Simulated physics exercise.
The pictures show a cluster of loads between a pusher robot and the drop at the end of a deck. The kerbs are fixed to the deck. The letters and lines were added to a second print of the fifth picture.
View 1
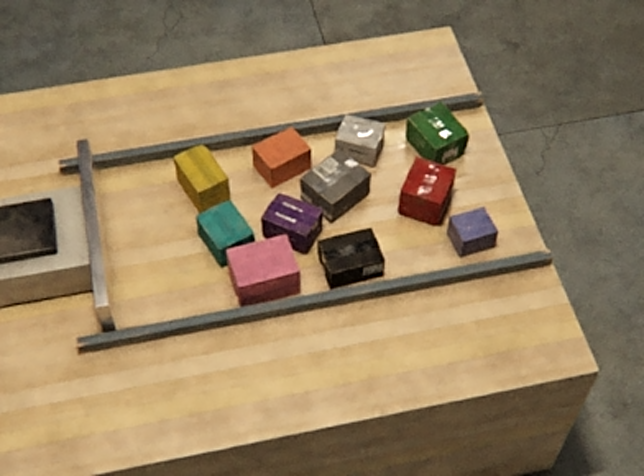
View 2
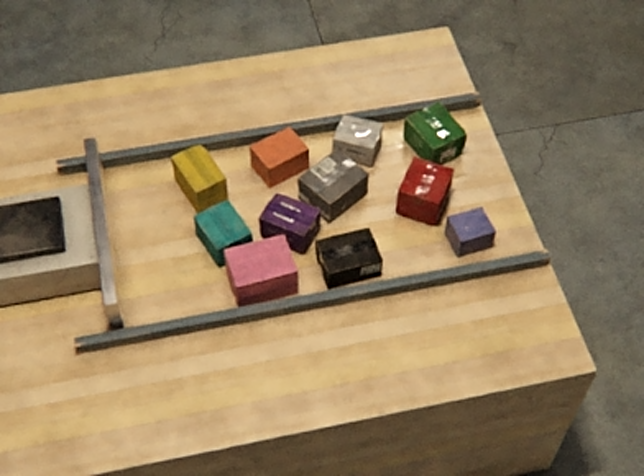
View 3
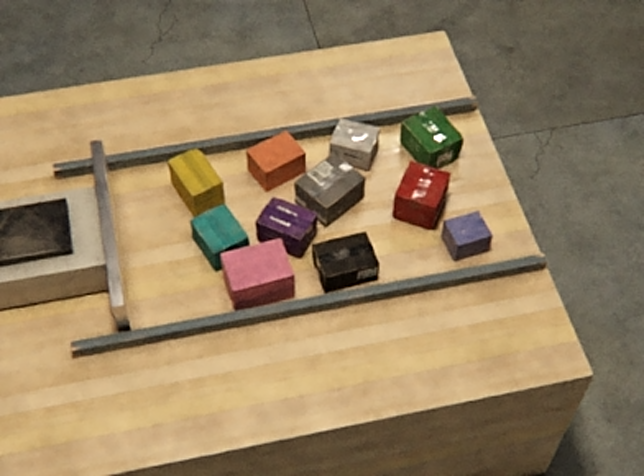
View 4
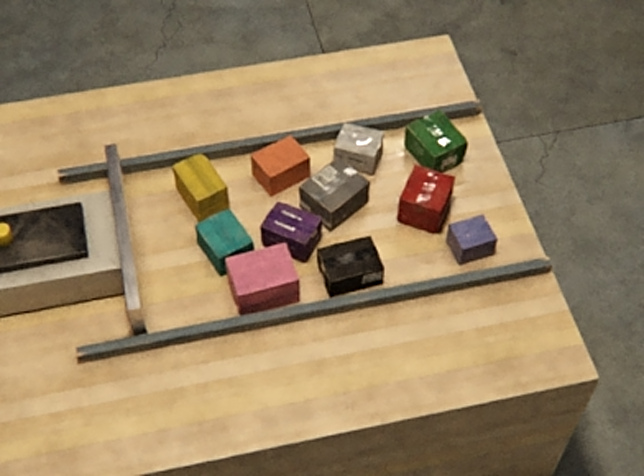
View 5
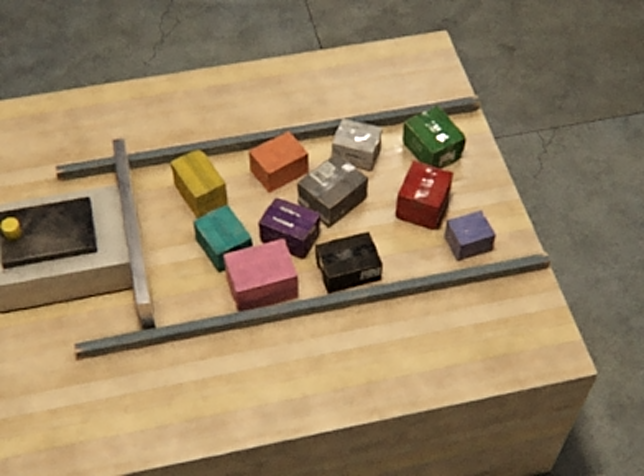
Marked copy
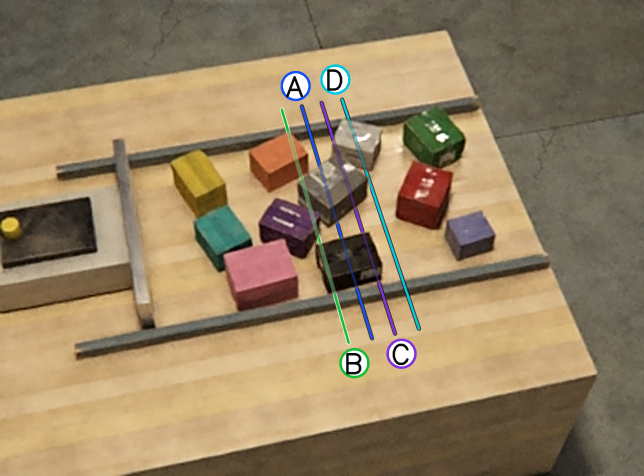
A pusher robot on a wooden deck crept slowly to the right between two rails, its bar drawing nearer to a cluster of colourful boxes, which stayed where they were.
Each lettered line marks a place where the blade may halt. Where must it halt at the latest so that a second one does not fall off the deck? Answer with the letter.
It should halt at D.
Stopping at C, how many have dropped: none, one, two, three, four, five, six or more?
The count is none.
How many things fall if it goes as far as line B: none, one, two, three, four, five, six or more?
By then, none.
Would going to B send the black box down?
No.
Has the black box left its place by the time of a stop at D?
Yes.
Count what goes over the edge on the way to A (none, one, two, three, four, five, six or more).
In all, none.
On the copy, A at (334, 213); B at (312, 217); C at (355, 209); D at (377, 205).
On D. First, robot (148, 213); pink crate (275, 275); yellow box (239, 178).
Then, robot (237, 197); green parcel (442, 138); red box (432, 197).
Finally, robot (304, 185); green parcel (495, 139); blue crate (526, 226); none fallen.
By contrast, A is within the limit but short; B is within the limit but short; C is within the limit but short.
